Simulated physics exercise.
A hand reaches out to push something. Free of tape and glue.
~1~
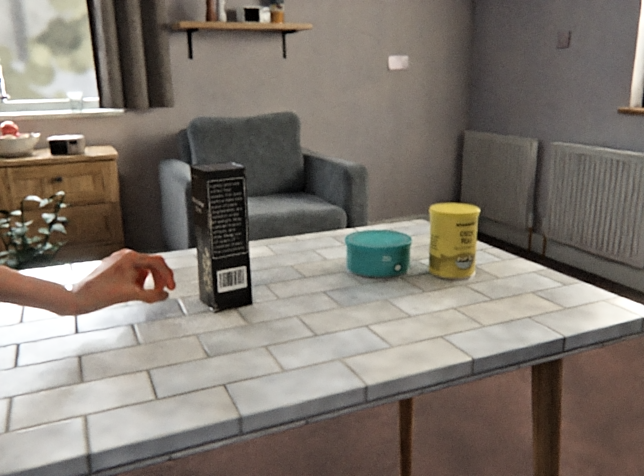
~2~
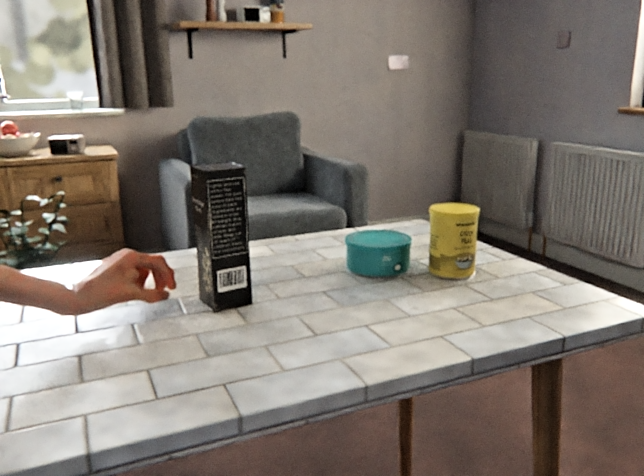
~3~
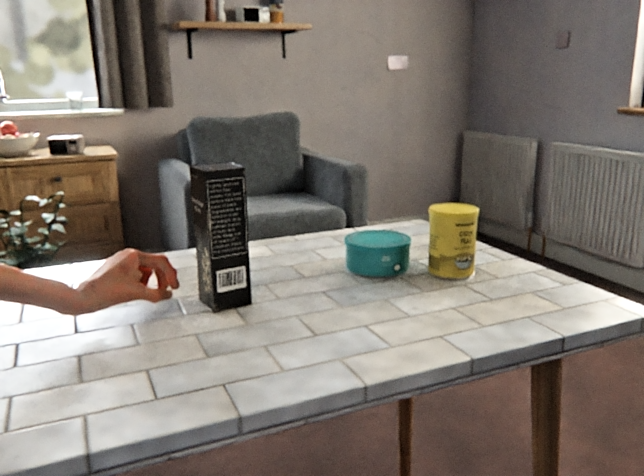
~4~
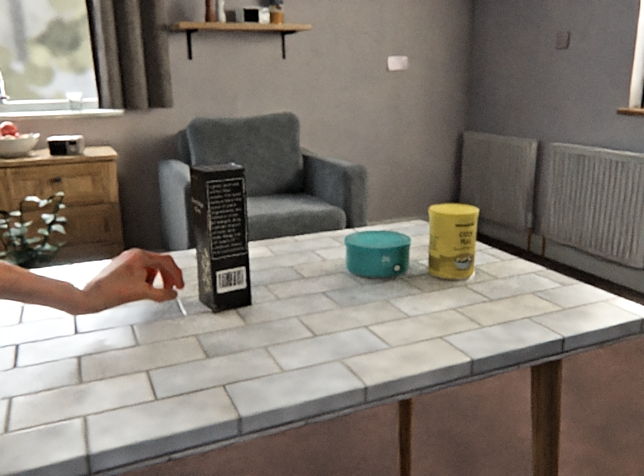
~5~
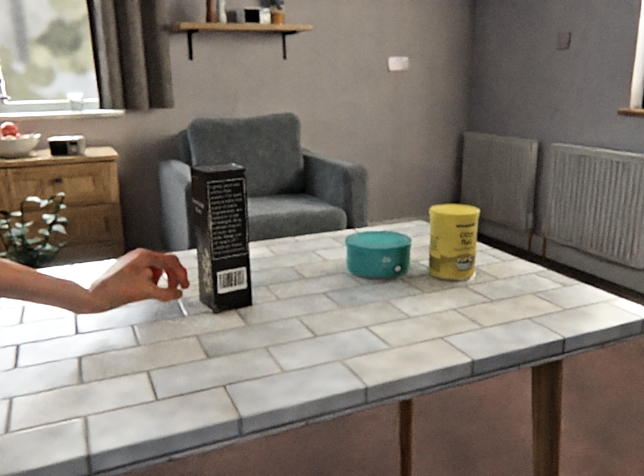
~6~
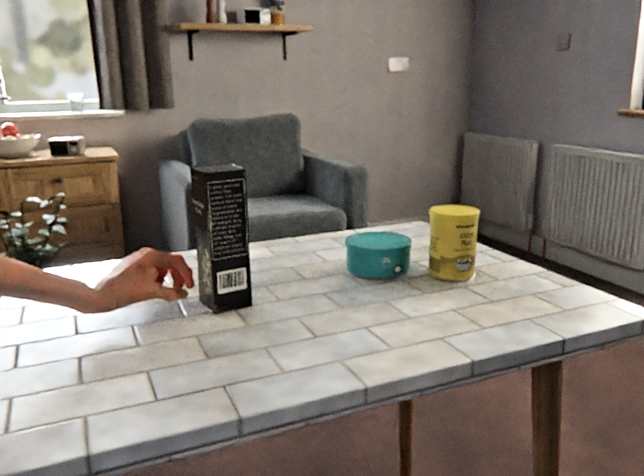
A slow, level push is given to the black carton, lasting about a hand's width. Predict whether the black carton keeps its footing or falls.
Keeps its footing.
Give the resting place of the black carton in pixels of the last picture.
Pretty much around (291, 228), I'd say.
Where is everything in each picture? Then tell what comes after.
Black carton (222, 236), in the first frame.
Black carton (222, 236), in the second frame.
Black carton (221, 236), in the third frame.
Black carton (221, 237), in the fourth frame.
Black carton (222, 237), in the fifth frame.
Black carton (222, 238), in the sixth frame.
Then, 0.40 s on from there, things are still on the move.
Then, 0.90 s on from there, black carton shifted about its own width near (254, 233).
Then, 1.30 s on from there, black carton shifted about its own width near (273, 230).
Then, 1.70 s on from there, black carton shifted well along near (291, 228).
In the end, moved from the start, black carton. At the end, from the last picture's camera, black carton near (291, 228).
